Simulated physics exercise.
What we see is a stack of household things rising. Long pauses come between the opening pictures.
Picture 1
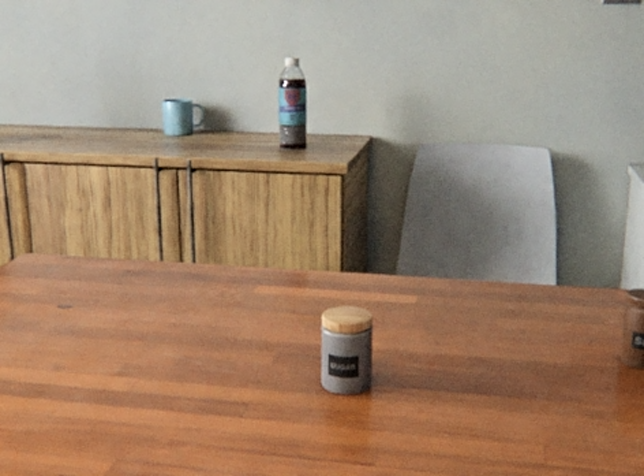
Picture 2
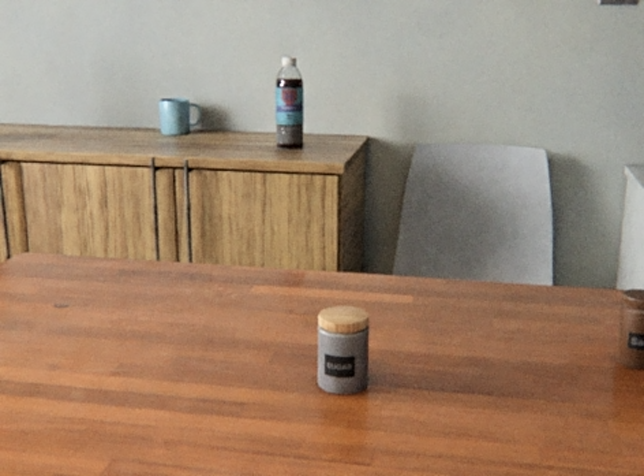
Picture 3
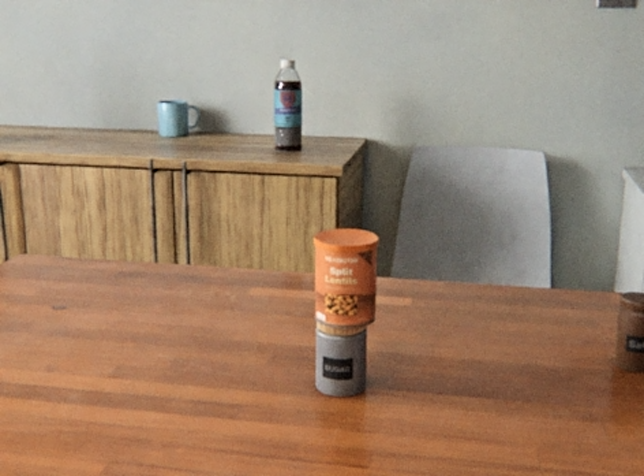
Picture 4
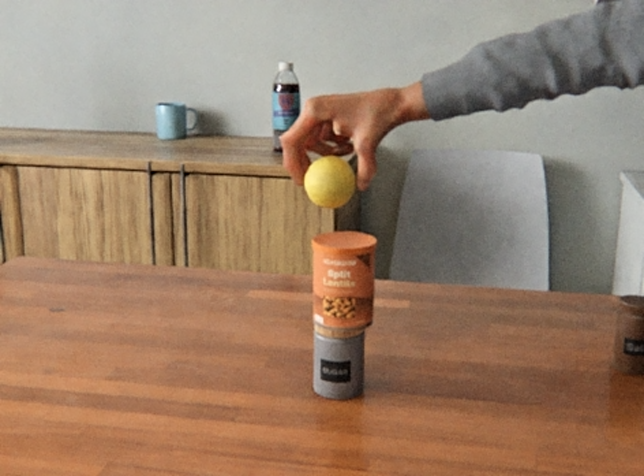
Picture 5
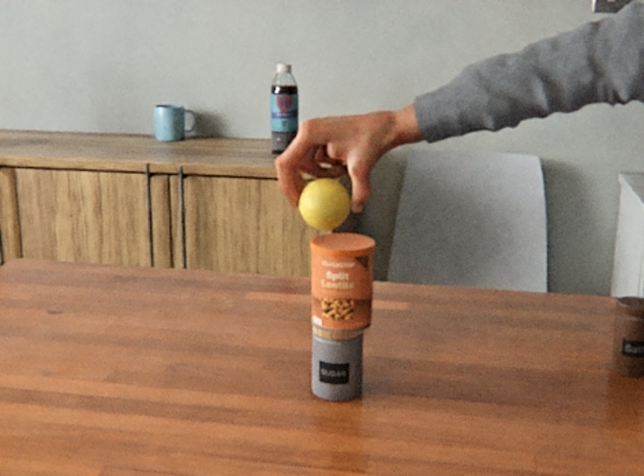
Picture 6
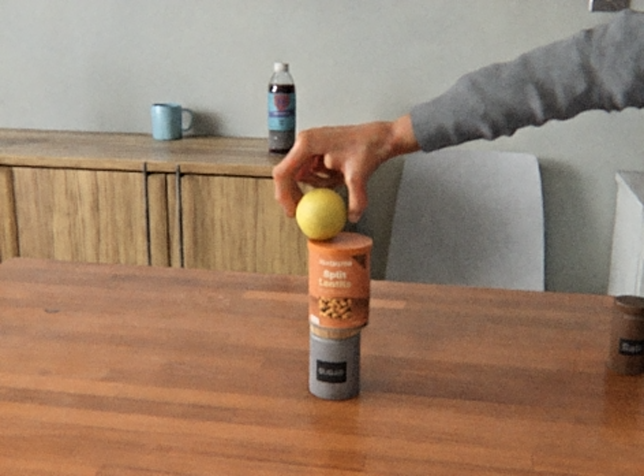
In the video, a grey jar with a wooden lid stands on a wooden table, then an orange container appears on top of it. A hand lowers a yellow lemon onto the container and keeps hold of it.
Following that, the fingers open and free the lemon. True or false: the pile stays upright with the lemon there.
True.
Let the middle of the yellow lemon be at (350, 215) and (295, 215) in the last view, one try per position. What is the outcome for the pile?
Result 1: Pile stable; result 2: Pile falls.
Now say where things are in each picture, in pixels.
In the first picture, the last thing is not in view yet; grey jar (347, 350).
In the second picture, the last thing is not in view yet.
In the third picture, the last thing is not in view yet; grey jar (341, 352).
In the fourth picture, coming down; yellow lemon (330, 182).
In the fifth picture, coming down; yellow lemon (324, 204); grey jar (338, 356).
In the sixth picture, in place under the hand; yellow lemon (322, 214).
Then, 0.70 s on from there, no change.
Then, 1.60 s on from there, yellow lemon resting near (322, 215).
In the end, all 5 unmoved. At the end, from the last picture's camera, yellow lemon near (322, 215). The pile holds.
